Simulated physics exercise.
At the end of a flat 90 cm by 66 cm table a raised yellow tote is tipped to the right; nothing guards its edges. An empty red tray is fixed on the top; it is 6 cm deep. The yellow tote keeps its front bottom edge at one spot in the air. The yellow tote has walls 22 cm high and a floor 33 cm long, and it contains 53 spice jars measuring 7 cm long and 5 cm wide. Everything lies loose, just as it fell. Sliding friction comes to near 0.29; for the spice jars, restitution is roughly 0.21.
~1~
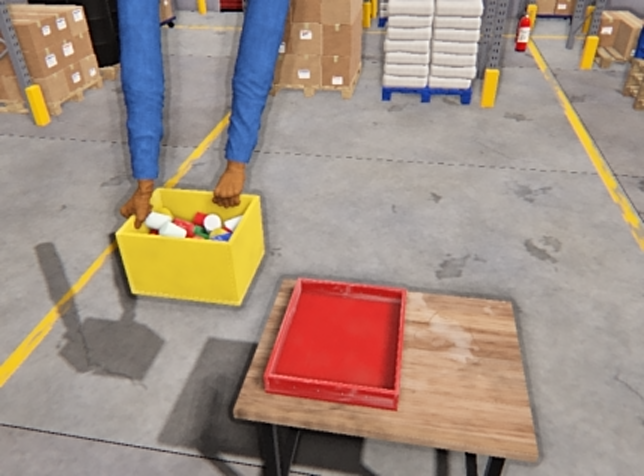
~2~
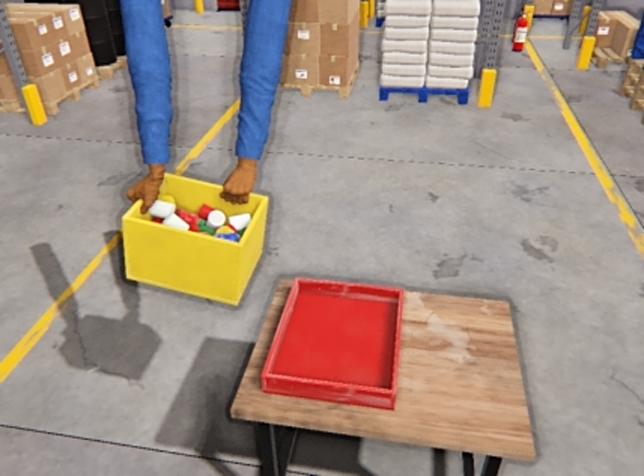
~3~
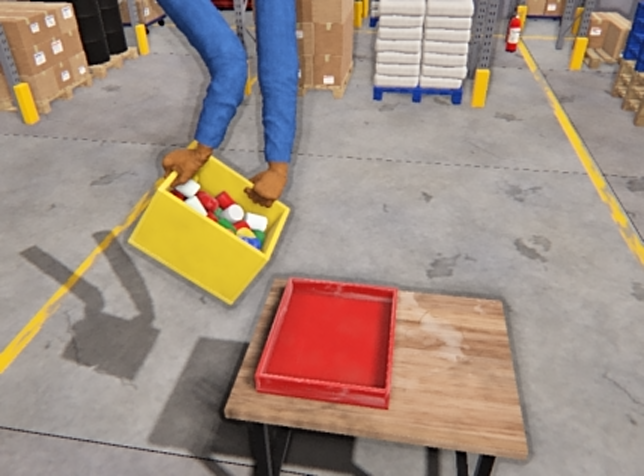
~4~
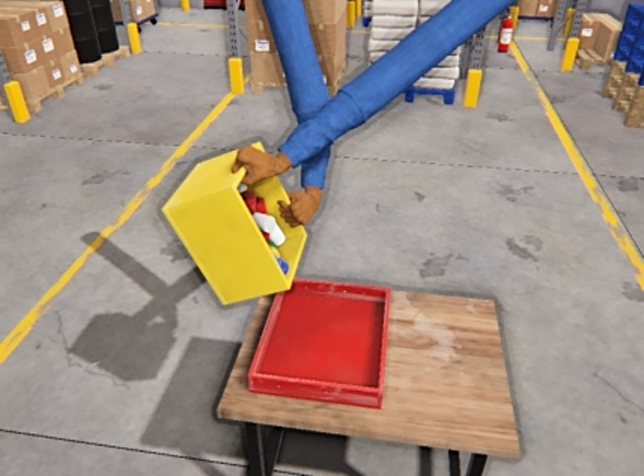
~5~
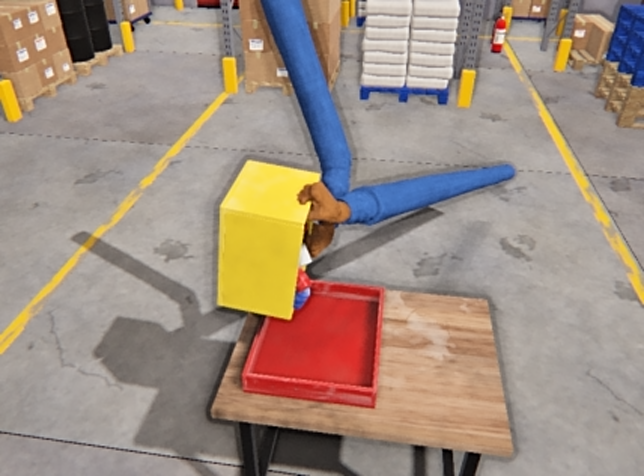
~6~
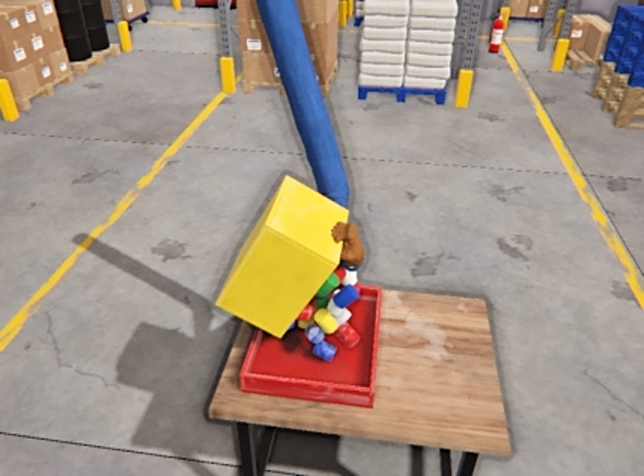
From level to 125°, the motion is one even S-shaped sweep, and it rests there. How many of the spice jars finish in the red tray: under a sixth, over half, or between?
I'd say more than one half of them finish in the red tray.
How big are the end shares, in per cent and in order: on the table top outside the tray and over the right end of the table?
The shares come out near 10 and 15 in a hundred.
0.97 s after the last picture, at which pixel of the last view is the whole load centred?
The middle of the load sits near (349, 343).
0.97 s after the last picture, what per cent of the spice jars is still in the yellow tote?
Near 0 per cent, give or take.
Then, 0.43 s after the last picture, tilt 125°; 37 in the red tray, 15 on the table top outside the tray and 1 over the right end of the table.
Then, 0.97 s after the last picture, tilt 125°; 38 in the red tray, 7 on the table top outside the tray, 7 over the right end of the table and 1 over the table's other edges.
Then, 1.73 s after the last picture, tilt 125°; 38 in the red tray, 5 on the table top outside the tray, 8 over the right end of the table and 2 over the table's other edges.
When it is over (2.70 s after the last picture), 38 in the red tray, 5 on the table top outside the tray, 8 over the right end of the table and 2 over the table's other edges. Asked share, 38 of 53, 72 per cent.
